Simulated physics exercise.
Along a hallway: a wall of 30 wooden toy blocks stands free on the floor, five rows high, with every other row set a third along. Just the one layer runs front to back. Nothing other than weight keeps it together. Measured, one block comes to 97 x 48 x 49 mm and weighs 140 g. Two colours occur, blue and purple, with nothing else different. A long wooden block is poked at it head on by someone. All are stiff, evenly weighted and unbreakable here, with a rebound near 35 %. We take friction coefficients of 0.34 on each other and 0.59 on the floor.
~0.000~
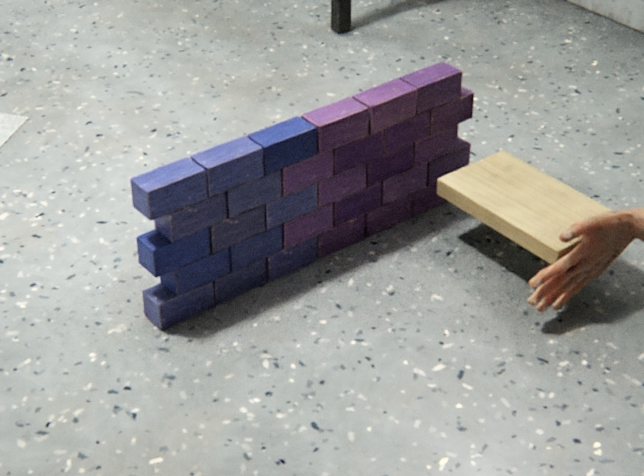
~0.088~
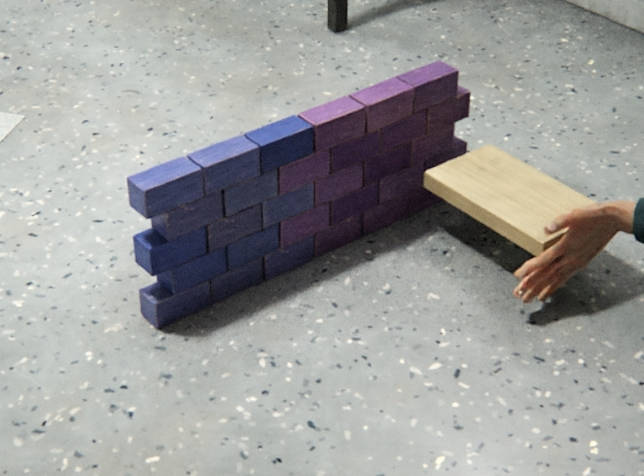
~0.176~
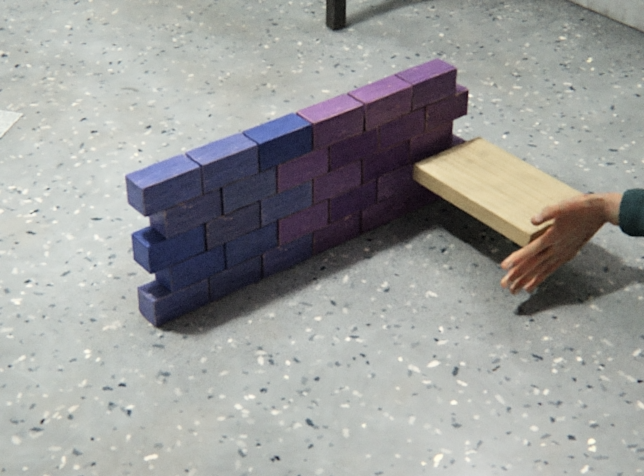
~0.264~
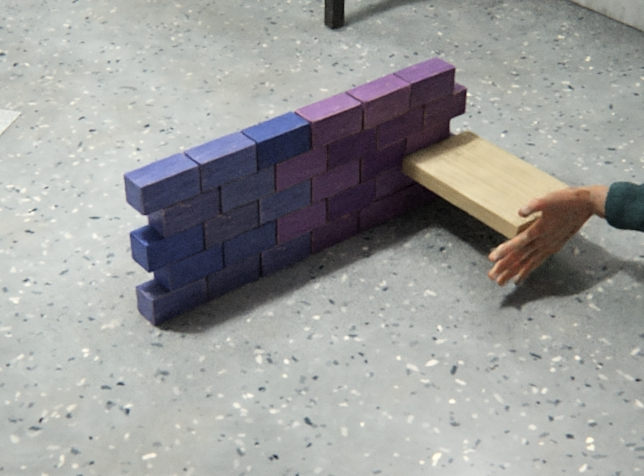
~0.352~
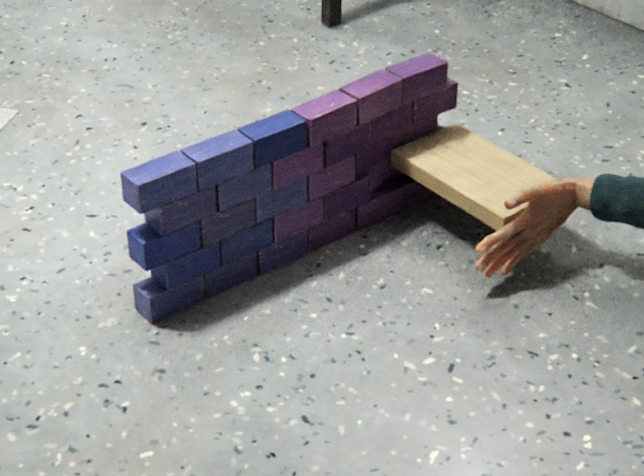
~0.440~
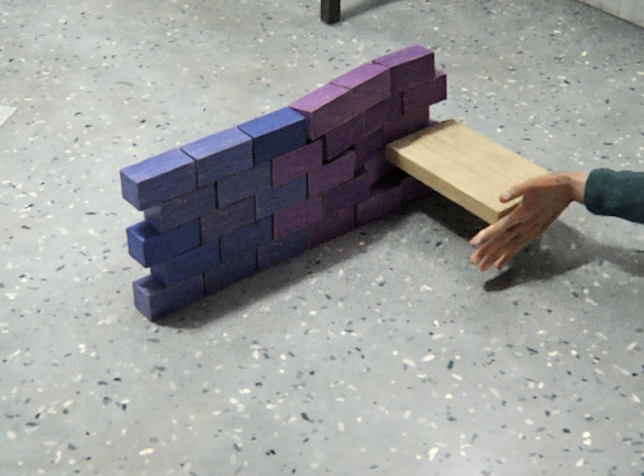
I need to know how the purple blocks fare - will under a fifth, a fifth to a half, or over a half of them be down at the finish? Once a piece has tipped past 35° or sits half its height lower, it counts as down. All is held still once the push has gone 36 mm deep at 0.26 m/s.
At the finish, over a half of them.
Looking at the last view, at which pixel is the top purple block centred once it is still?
Around (217, 145).
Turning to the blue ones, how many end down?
Blue: 0.
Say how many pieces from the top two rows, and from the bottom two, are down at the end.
That's 6 up top and 2 at the bottom.
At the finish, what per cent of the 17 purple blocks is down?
Around 60 percent of that group.
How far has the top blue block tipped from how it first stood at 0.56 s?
Roughly 0 degrees.
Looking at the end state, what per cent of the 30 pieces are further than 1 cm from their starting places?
Result: 35 per cent.
Around 0.56 s, none of the 17 purple blocks down (0 of 30 in all colours); top purple block tipped 18°.
Around 0.68 s, 10 of the 17 purple blocks down (10 of 30 in all colours); top purple block tipped 45°, 41 mm lower.
Around 0.84 s, 10 of the 17 purple blocks down (10 of 30 in all colours); top purple block on its side.
Finally (1.4 s), 10 of the 17 purple blocks down (10 of 30 in all colours); top purple block on its side; top blue block unmoved. That is 59 per cent. Seen by the last camera, middles, top purple block near (218, 145), top blue block near (158, 179).
